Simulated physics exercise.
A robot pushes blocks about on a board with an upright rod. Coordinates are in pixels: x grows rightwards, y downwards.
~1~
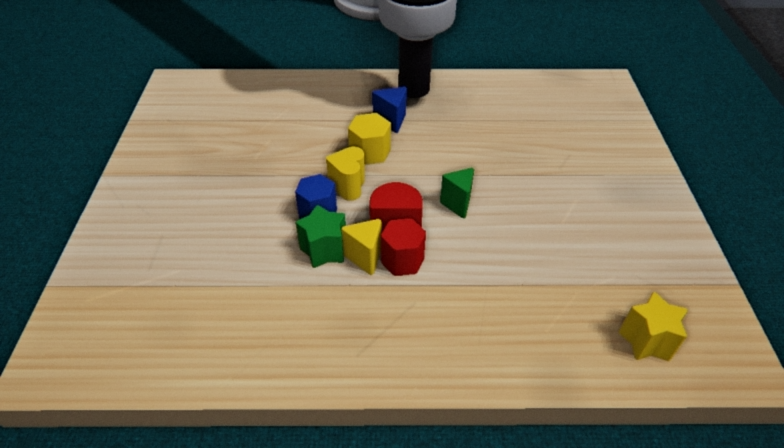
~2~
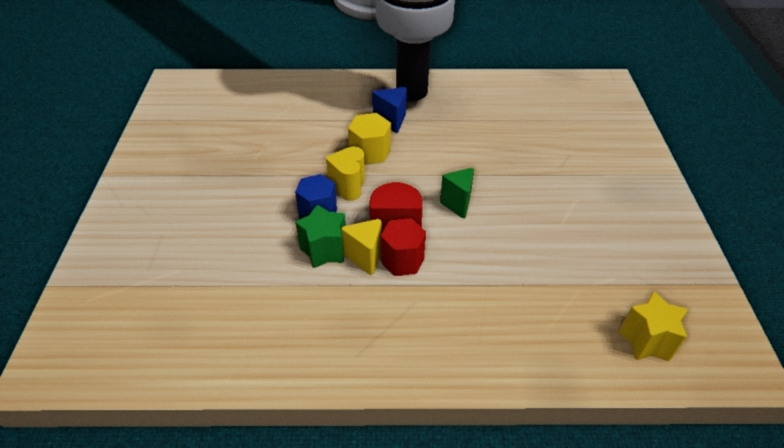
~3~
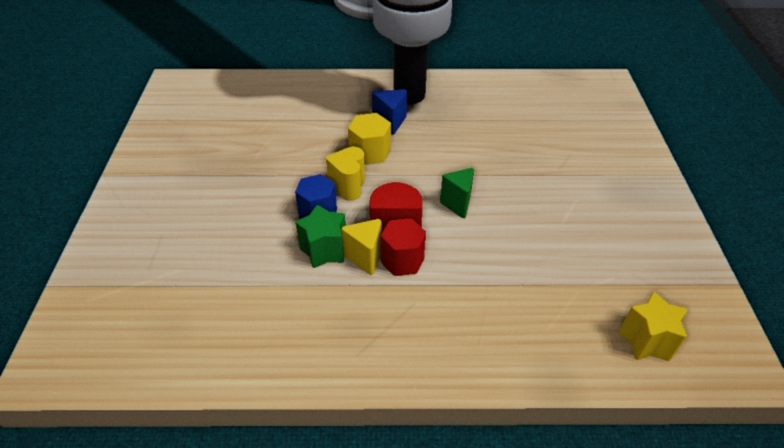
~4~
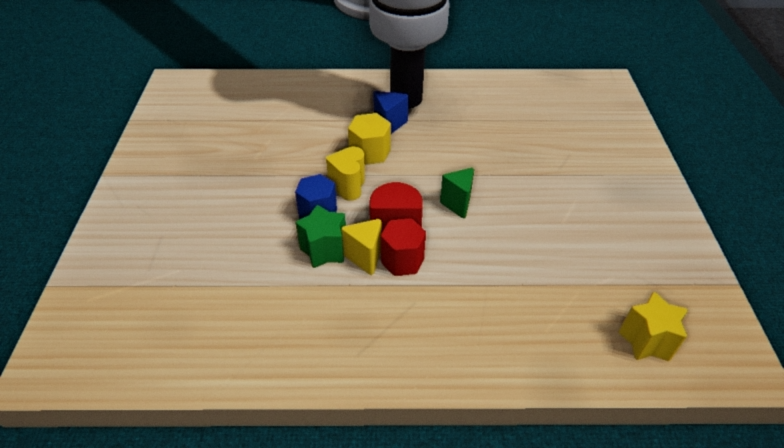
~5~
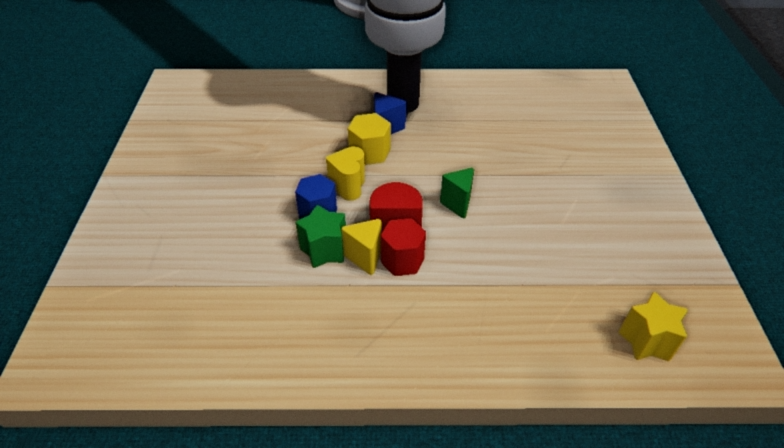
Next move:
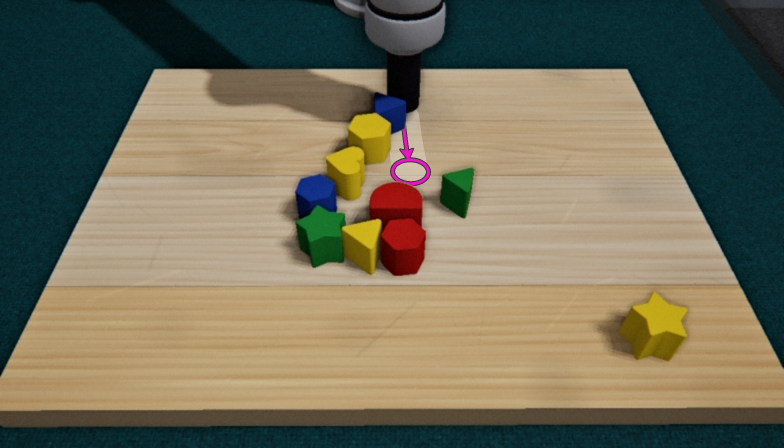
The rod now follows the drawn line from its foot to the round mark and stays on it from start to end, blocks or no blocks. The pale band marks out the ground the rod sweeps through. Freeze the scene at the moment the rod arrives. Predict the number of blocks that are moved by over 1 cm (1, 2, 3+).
The answer will be one.
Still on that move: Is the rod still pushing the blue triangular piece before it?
I'd say no.
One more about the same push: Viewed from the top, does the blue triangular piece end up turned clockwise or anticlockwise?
Looking down, my answer is that the blue triangular piece rotates clockwise.
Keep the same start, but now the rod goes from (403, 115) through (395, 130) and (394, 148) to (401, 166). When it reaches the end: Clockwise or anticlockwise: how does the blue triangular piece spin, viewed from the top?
It twists clockwise.
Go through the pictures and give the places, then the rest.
Rod tip (414, 90); block tops, yellow heart-shaped block (347, 159); yellow hexagon (369, 125); blue triangular piece (392, 94), in the first picture.
Rod (412, 92); blocks unchanged, in the second picture.
Rod (409, 96); blue triangular piece (390, 96), in the third picture.
Rod (406, 100); blue triangular piece (389, 98), in the fourth picture.
Rod (403, 104); yellow heart-shaped block (347, 159); yellow hexagon (369, 125); blue triangular piece (386, 102), in the fifth picture.
Path on the board, from (403, 115) to (411, 171).
On the path given first. One third of the way, rod (405, 123); yellow hexagon (366, 128), turned 15° anticlockwise; blue triangular piece (376, 108), turned 50° clockwise.
Two thirds of the way, rod (407, 141); yellow hexagon (366, 128), turned 15° anticlockwise; blue triangular piece (375, 109), turned 55° clockwise.
At the end, rod (411, 160); yellow heart-shaped block in place; yellow hexagon (366, 128), turned 15° anticlockwise; blue triangular piece (375, 109), turned 55° clockwise.
